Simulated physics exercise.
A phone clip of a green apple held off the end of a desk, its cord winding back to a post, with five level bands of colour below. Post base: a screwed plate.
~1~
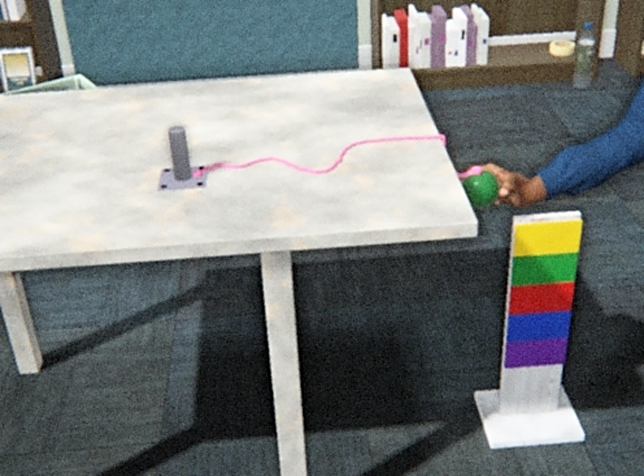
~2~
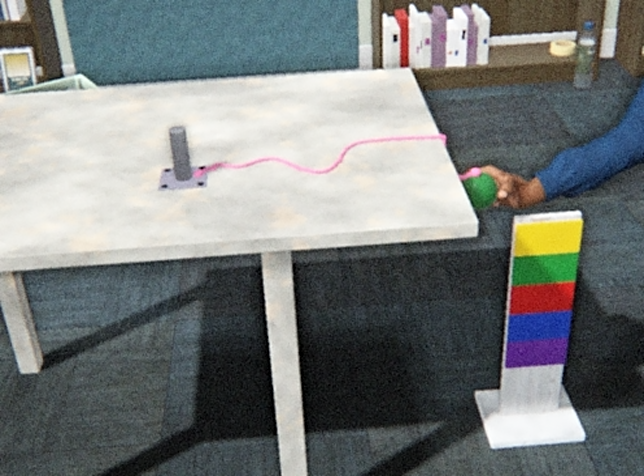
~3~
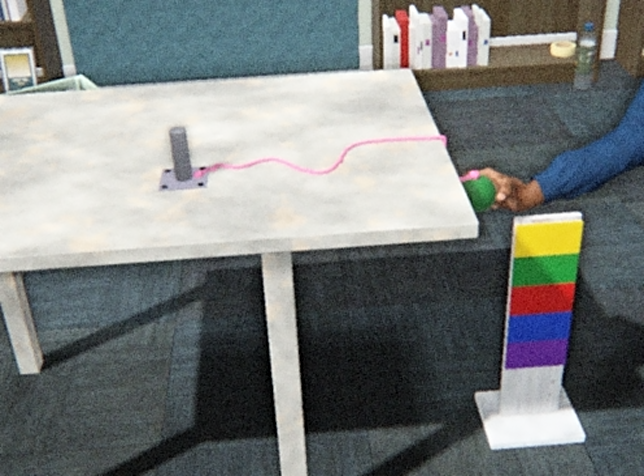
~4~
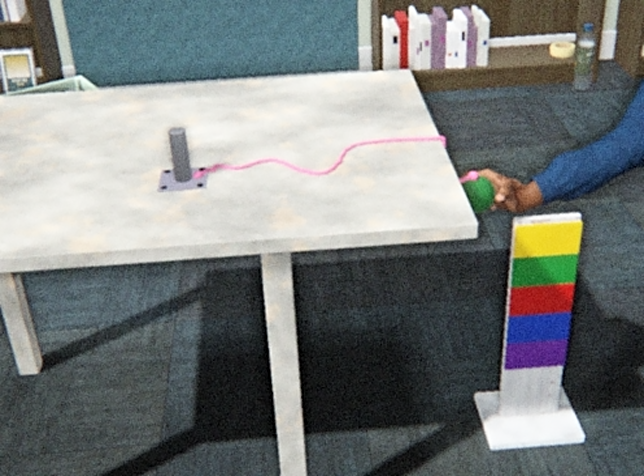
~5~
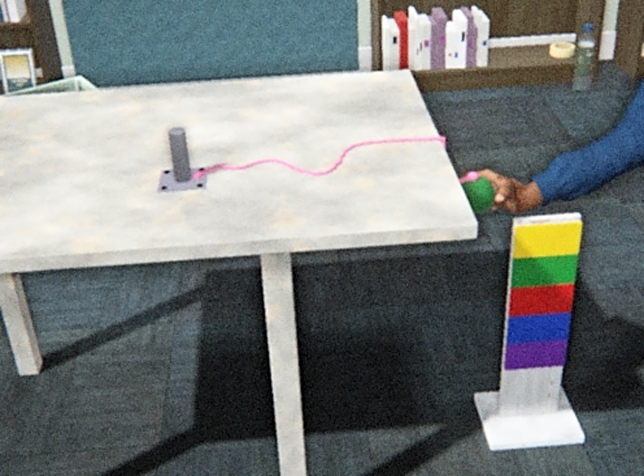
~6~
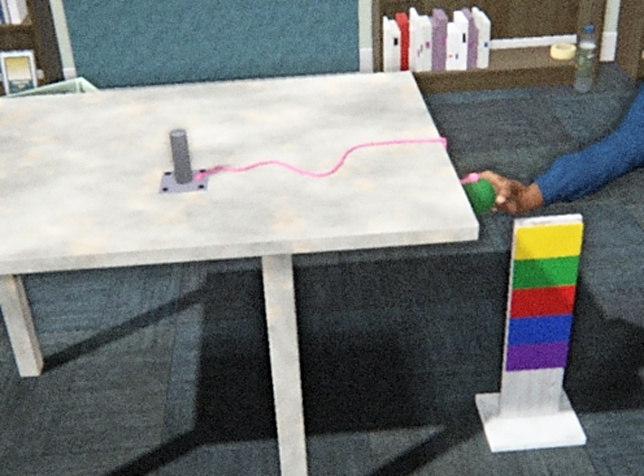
A hand at the end of a blue-sleeved arm holds a round green apple almost motionless just past the right end of a pale, mottled desk, seen from slightly above in a carpeted room with bookshelves behind. A pink cord winds back across the desktop to a grey post on a screwed plate. Below the hand stands a white upright banded yellow, green, red, blue and purple, and the view barely shifts.
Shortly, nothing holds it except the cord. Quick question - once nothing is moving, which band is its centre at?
The green band, I would say.
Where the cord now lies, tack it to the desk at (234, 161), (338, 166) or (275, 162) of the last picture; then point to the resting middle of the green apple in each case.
First (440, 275), next (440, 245), last (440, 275).
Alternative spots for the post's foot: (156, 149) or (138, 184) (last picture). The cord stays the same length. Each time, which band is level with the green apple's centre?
In turn, yellow and then yellow.
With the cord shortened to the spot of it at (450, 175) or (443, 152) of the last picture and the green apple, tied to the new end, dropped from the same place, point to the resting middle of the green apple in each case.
Case by case: (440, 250), then (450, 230).
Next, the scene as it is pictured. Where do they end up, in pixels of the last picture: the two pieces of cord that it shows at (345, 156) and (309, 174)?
The first lands at (405, 154), while the second lands at (341, 162).
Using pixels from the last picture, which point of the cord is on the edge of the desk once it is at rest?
Answer: The point at (378, 144).
Soon after, apple near (417, 281); level with green.
After that, apple near (445, 284); level with green.
In the end, apple near (447, 285); level with green. Its middle rests at the green band.
